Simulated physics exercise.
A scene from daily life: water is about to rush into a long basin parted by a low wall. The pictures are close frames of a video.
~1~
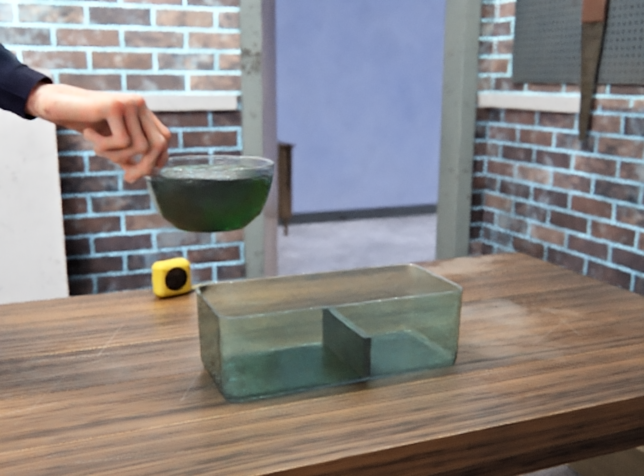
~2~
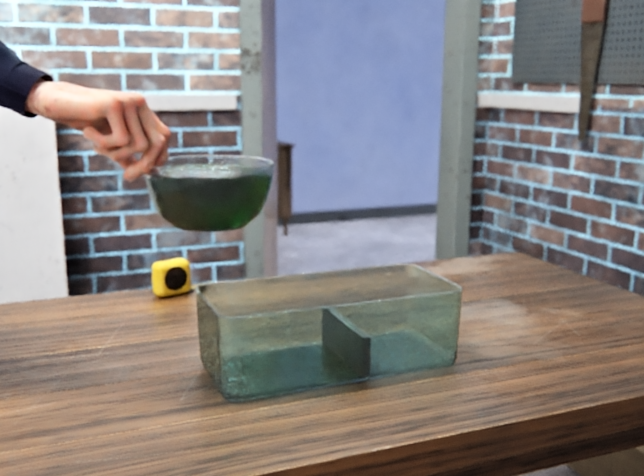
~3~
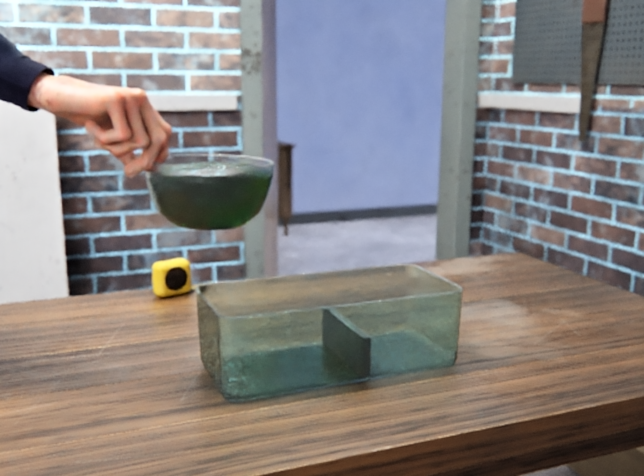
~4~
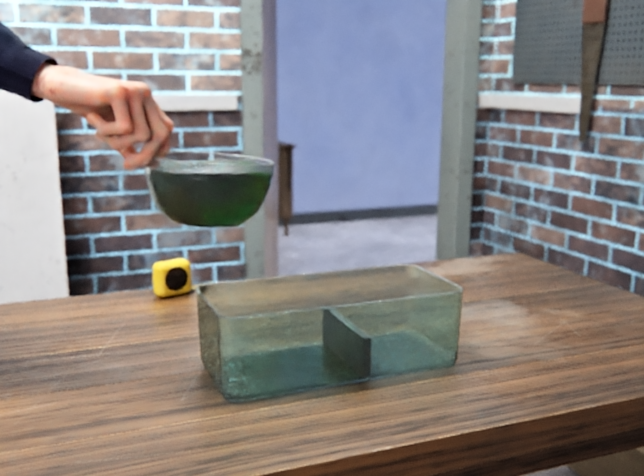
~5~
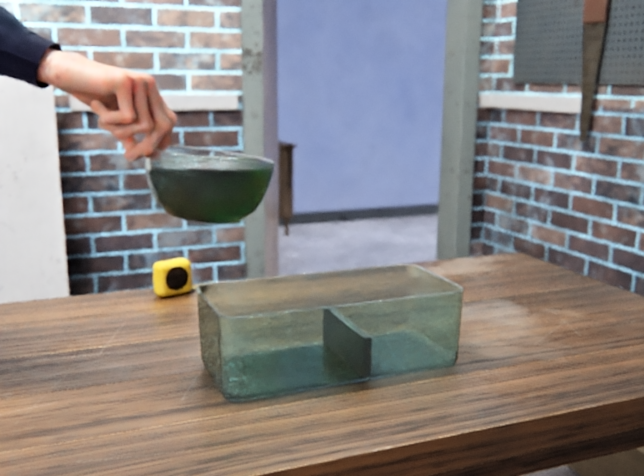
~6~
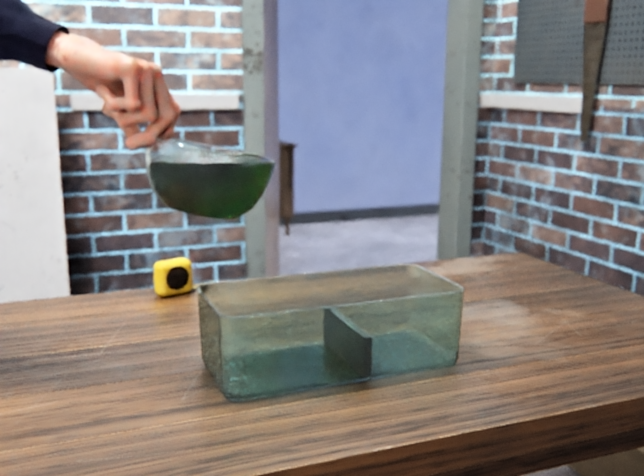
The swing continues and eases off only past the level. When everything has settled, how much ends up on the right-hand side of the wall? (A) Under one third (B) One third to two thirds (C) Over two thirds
C, over two thirds.
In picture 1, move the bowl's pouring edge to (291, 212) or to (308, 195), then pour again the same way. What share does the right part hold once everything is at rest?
About 85 per cent, then about 95 per cent.
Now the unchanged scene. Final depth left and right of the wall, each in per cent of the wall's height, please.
Left side 10 percent, right side 60 percent.
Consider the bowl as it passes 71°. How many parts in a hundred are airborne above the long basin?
Close to 45 in a hundred.
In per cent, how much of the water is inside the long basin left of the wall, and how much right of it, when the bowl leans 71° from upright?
Near 10 on the left, 0 on the right.
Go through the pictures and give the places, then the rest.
In the first frame, it leans 0°; its right rim is at (270, 162); the water meets the walls at (148, 175) and (266, 170); the long basin's rim runs from (207, 303) to (438, 277); the wall's top is at (345, 321).
In the second frame, it leans 1°; its right rim is at (270, 162); the water meets the walls at (148, 174) and (266, 169).
In the third frame, it leans 2°; its right rim is at (270, 162); the water meets the walls at (148, 173) and (266, 168).
In the fourth frame, it leans 5°; its right rim is at (270, 162); the water meets the walls at (148, 171) and (266, 165).
In the fifth frame, it leans 8°; its right rim is at (270, 162); the water meets the walls at (148, 166) and (267, 162).
In the sixth frame, it leans 13°; its right rim is at (271, 162); the water meets the walls at (148, 160) and (269, 158).
A moment on, the bowl is tipped part way and 47 per cent is still to pour, 8 is left of the wall and 0 right of it.
Next, the bowl is tipped right over and 2 per cent is still to pour, 12 is left of the wall and 67 right of it.
Then the bowl is tipped right over and 0 per cent is still to pour, 20 is left of the wall and 78 right of it.
Later the bowl is tipped right over and 0 per cent is still to pour, 20 is left of the wall and 78 right of it.
At rest 20 per cent lies left of the wall, 78 right of it and 2 outside.
